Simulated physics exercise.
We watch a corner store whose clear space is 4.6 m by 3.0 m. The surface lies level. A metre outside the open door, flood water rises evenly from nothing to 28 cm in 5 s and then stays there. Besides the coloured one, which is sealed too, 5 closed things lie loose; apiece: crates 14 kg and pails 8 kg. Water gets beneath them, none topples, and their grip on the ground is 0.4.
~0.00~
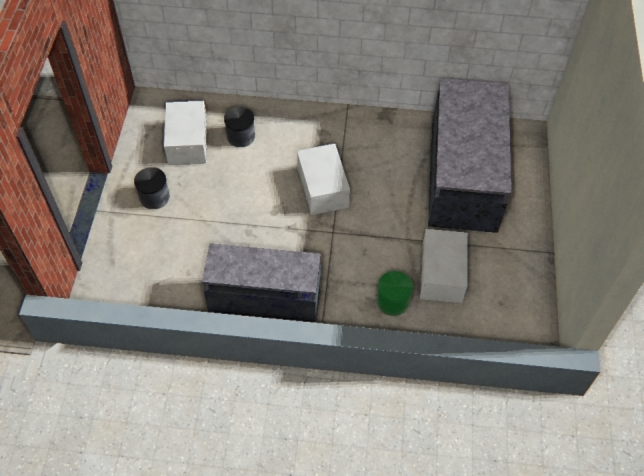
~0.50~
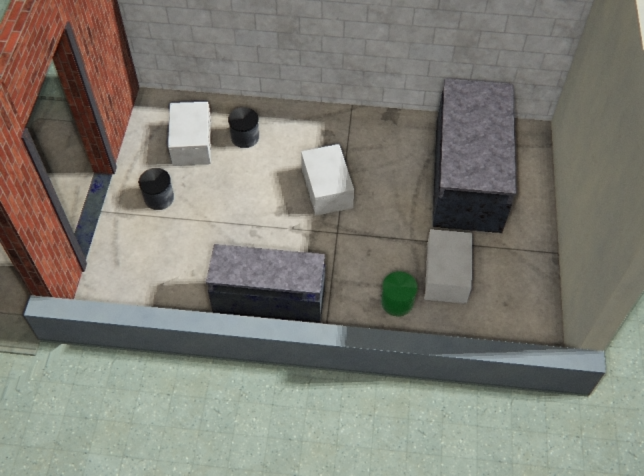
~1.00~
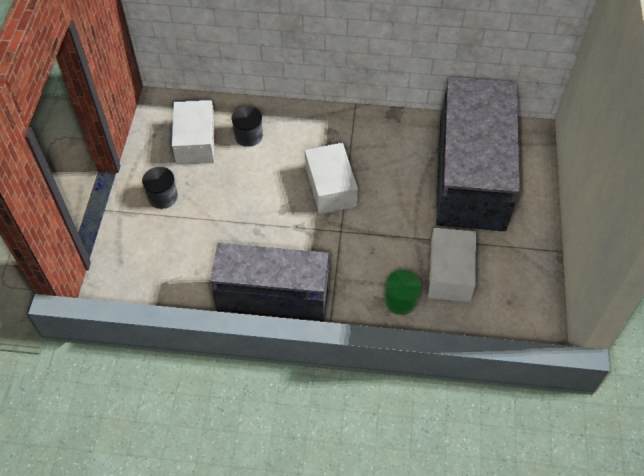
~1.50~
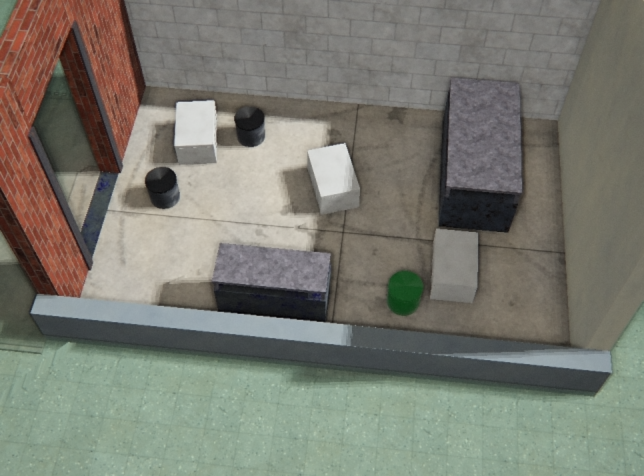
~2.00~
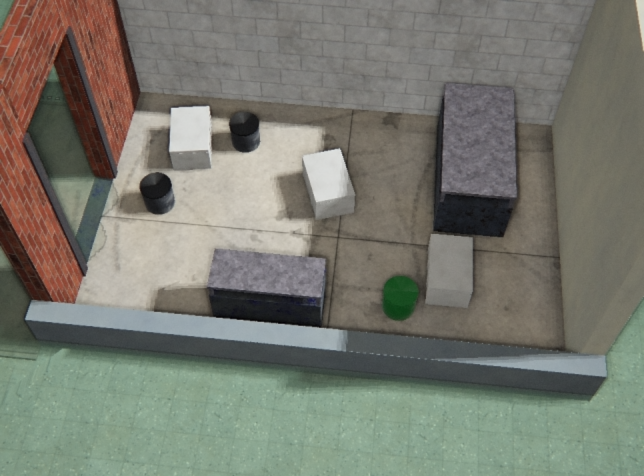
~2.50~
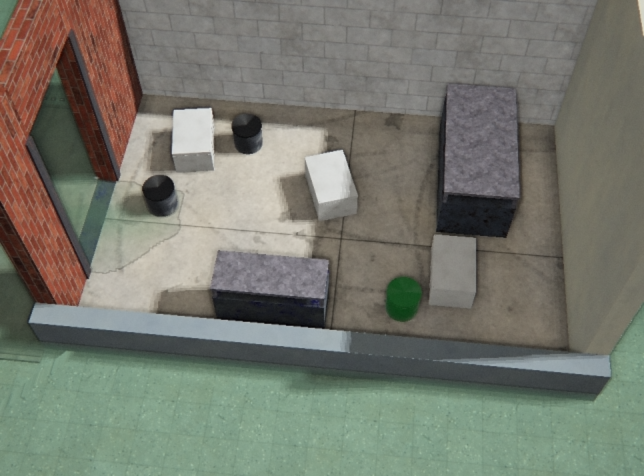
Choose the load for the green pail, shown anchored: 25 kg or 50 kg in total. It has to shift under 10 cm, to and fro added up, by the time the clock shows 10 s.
Verdict: The smaller load will do.
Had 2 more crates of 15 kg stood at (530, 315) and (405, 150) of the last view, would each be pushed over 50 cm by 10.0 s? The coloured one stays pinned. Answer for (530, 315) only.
It is under.
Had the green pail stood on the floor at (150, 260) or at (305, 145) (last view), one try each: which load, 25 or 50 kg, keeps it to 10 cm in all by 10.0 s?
In turn: Only the larger holds; either load holds.
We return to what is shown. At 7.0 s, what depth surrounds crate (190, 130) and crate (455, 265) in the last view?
About 4 and 7 cm.
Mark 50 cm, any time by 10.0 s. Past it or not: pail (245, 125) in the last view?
It is short of it.
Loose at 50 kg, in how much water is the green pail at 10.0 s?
Roughly 15 cm.
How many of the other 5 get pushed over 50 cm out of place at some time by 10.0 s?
4 of them.
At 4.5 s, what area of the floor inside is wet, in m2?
Some 5.5 m2.
After 3.5 s the green pail would be 0 cm from its start with 25 kg and 0 cm from its start with 50 kg; 0 cm of water round it then.
After 4.5 s the green pail would be 0 cm from its start with 25 kg and 0 cm from its start with 50 kg; 1 cm of water round it then.
After 7.0 s the green pail would be 0 cm from its start with 25 kg and 0 cm from its start with 50 kg; 7 cm of water round it then.
After 10.0 s the green pail would be 0 cm from its start with 25 kg and 0 cm from its start with 50 kg; 15 cm of water round it then.
